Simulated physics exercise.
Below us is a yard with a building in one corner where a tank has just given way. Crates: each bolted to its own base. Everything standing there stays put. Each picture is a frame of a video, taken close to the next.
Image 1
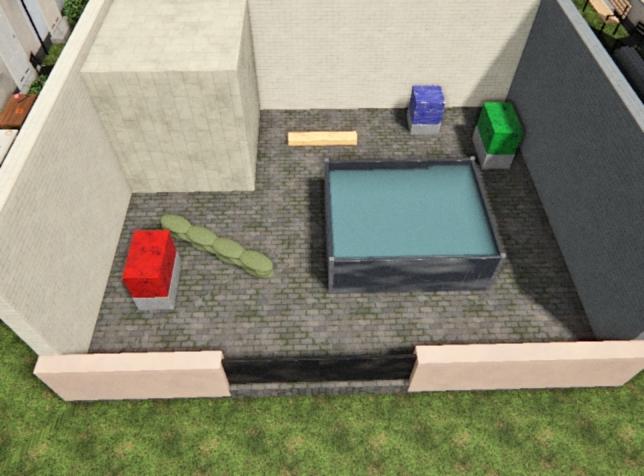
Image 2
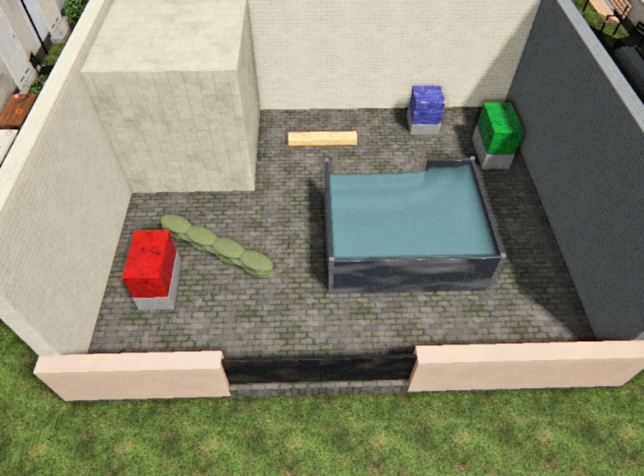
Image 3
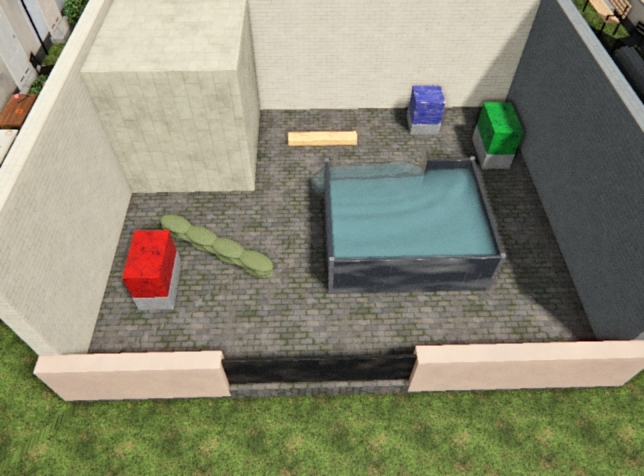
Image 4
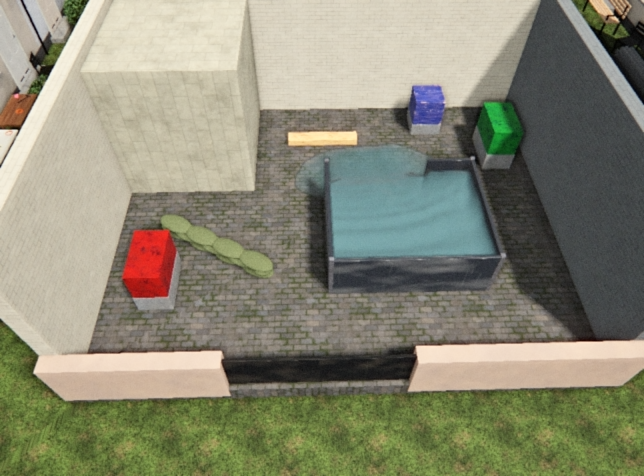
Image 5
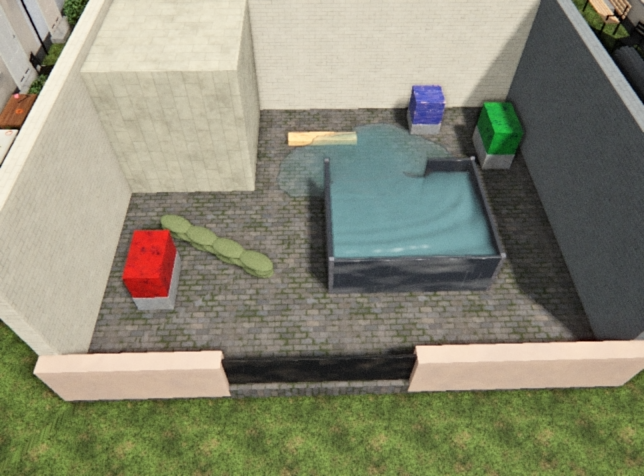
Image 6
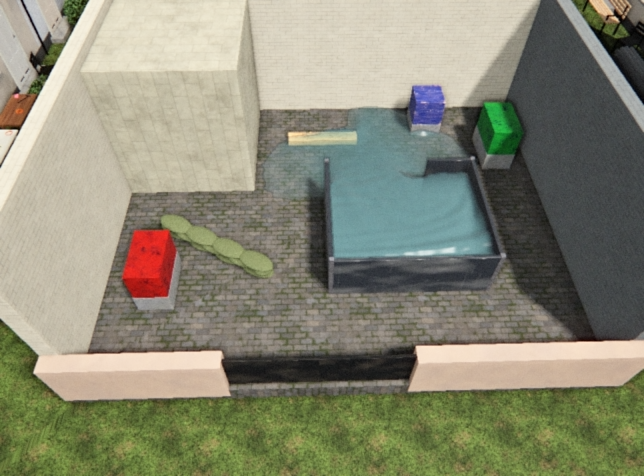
Water pouring through a gap in the far side of a dark-walled tank, spreading across a paved yard around a wooden beam.
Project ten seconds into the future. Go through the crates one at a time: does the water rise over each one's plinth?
One at a time: The red crate - water stays below; the blue crate - water gets over; the green crate - water stays below.
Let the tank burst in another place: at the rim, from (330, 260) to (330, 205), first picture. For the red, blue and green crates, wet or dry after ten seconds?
The red crate gets drenched; the blue crate stays untouched; the green crate stays untouched.
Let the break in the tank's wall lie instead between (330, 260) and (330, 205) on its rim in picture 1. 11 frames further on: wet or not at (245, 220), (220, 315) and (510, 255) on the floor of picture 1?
Those three come out soaked, soaked and moisture-free, one after another.
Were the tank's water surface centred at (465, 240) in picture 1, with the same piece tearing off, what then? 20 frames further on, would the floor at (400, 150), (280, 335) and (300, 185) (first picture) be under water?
As listed: Under water, no water, covered.
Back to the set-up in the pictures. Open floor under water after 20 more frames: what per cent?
Some 55 per cent.
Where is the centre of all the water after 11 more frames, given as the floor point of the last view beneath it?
Roughly (371, 179).
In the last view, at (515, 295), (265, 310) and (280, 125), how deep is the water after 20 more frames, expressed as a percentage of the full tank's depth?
In that order: 0, 0 and 40 per cent.
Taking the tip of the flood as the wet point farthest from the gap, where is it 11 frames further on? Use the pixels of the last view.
I'd point to (499, 109).
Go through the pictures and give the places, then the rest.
In the first frame, the water tank at (407, 208) is whole and still.
In the second frame, the front is at (323, 195), out from the gap on the water tank's far side.
In the third frame, the front is at a hidden place, out from the gap on the water tank's far side.
In the fourth frame, the front is at a hidden place, out from the gap on the water tank's far side.
In the fifth frame, water pours out on the water tank's far side and has run to (385, 125).
In the sixth frame, the front is at (388, 109), out from the gap on the water tank's far side.
A moment on, water covers 30 % of the floor; the red crate not reached, the blue crate water round its plinth, the green crate water round its plinth.
Next, water covers 35 % of the floor; the red crate not reached, the blue crate water round its plinth, the green crate water round its plinth.
Then, water covers 55 % of the floor; the red crate not reached, the blue crate water round its plinth, the green crate water round its plinth.
Later, water covers 85 % of the floor; the red crate water round its plinth, the blue crate water round its plinth, the green crate water round its plinth.
In the end, water covers 95 % of the floor; the red crate stayed above the water, the blue crate was topped, the green crate stayed above the water.
